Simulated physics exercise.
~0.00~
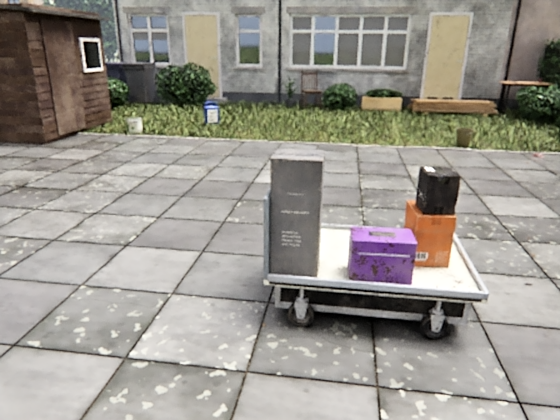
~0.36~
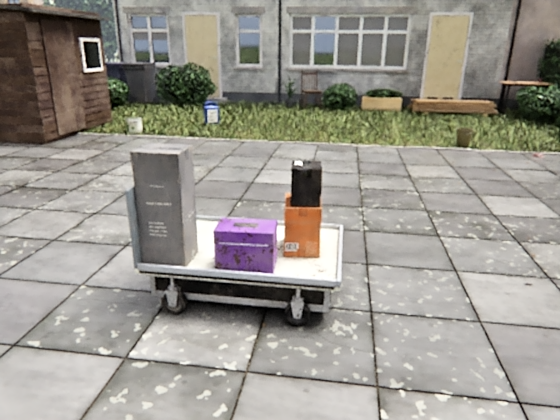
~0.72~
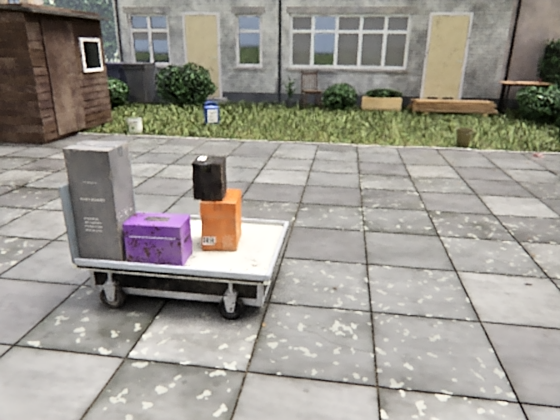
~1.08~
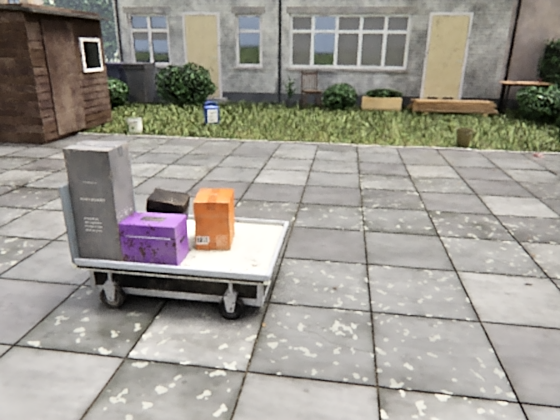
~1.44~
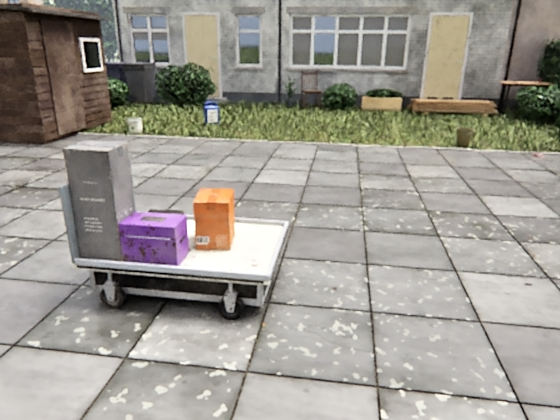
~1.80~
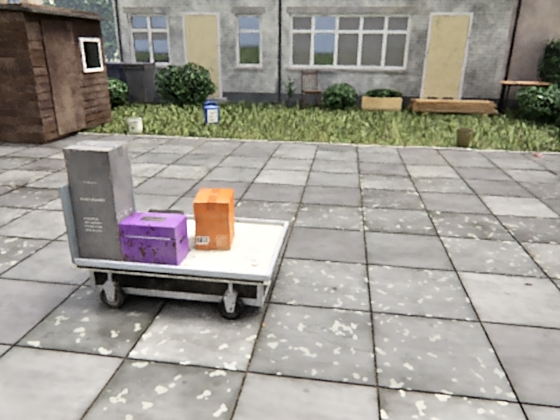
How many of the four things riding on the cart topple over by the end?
One of them topples, the black box, which tumbles down behind the purple toolbox. The grey box, the purple toolbox and the orange box all stay upright.
